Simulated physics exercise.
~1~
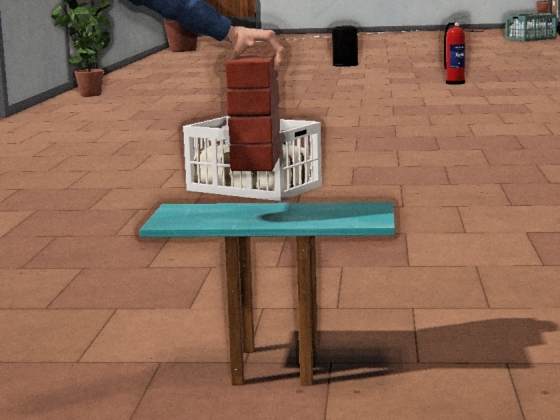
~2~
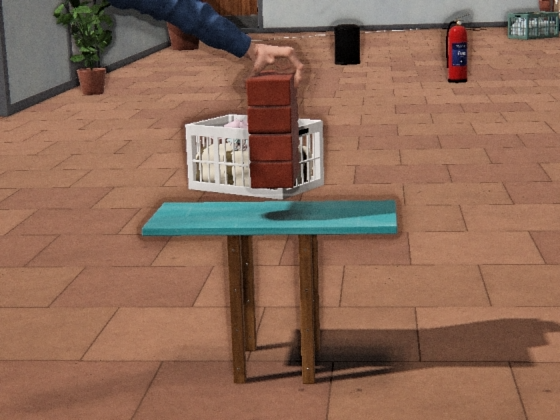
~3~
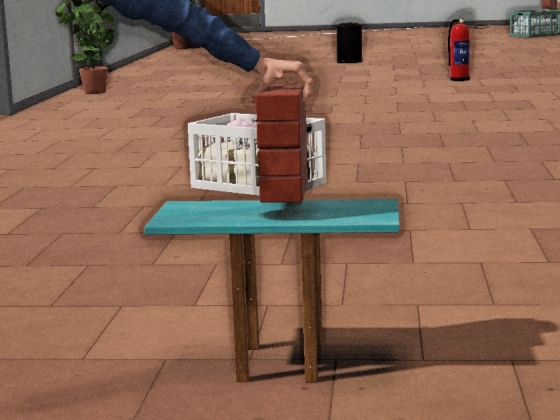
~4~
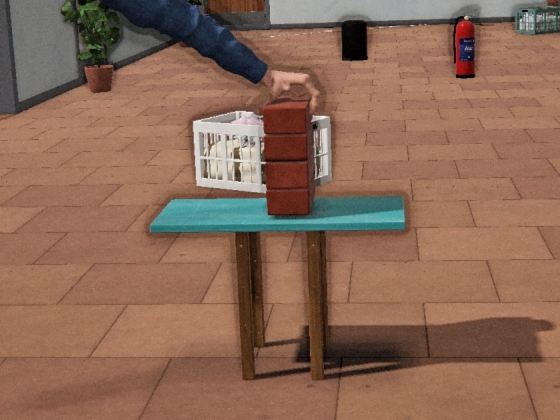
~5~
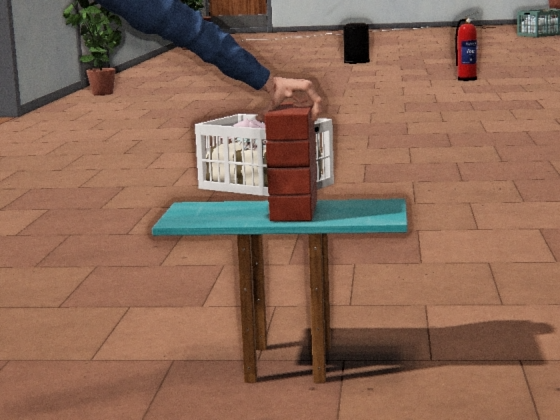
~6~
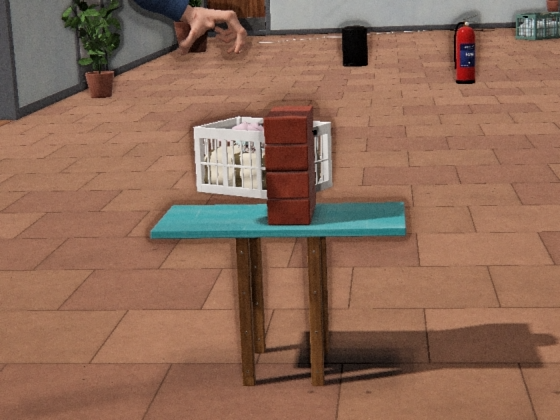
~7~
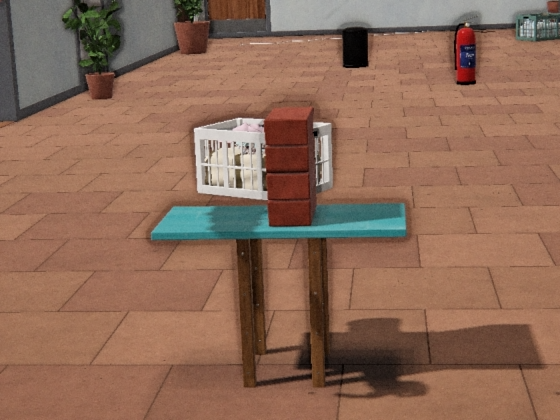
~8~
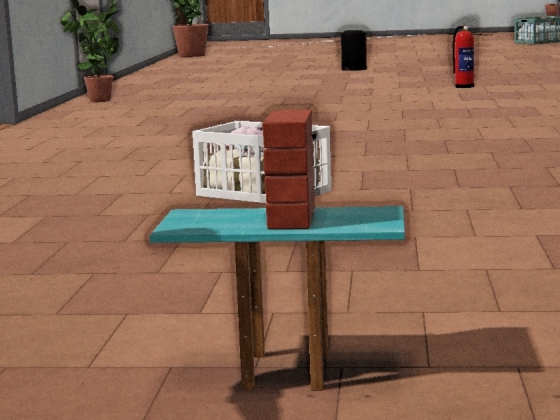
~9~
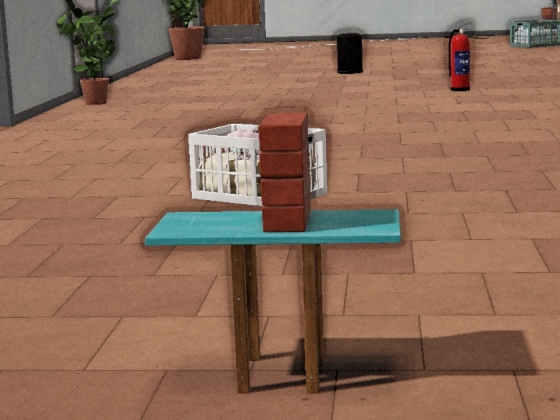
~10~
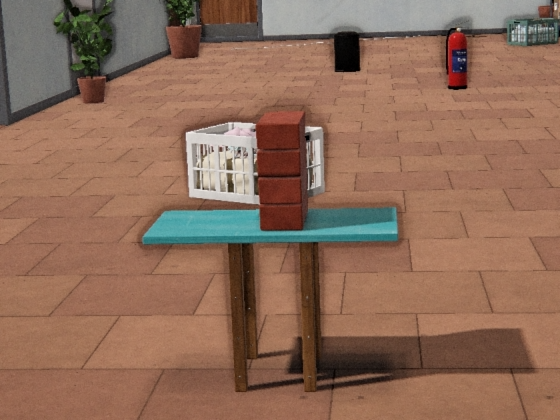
A stack of four red bricks, held from above by a hand in a blue sleeve, hangs over a small turquoise plant stand with wooden legs on a tiled floor. The hand carries the stack slightly to the right and lowers it onto the top, in front of a white crate seen behind. Once the bricks are down, the hand lets go and draws back to the upper left, out of view. The view sways a little, but the bricks stay stacked upright. At the end, the stand remains flat on its feet beneath them.
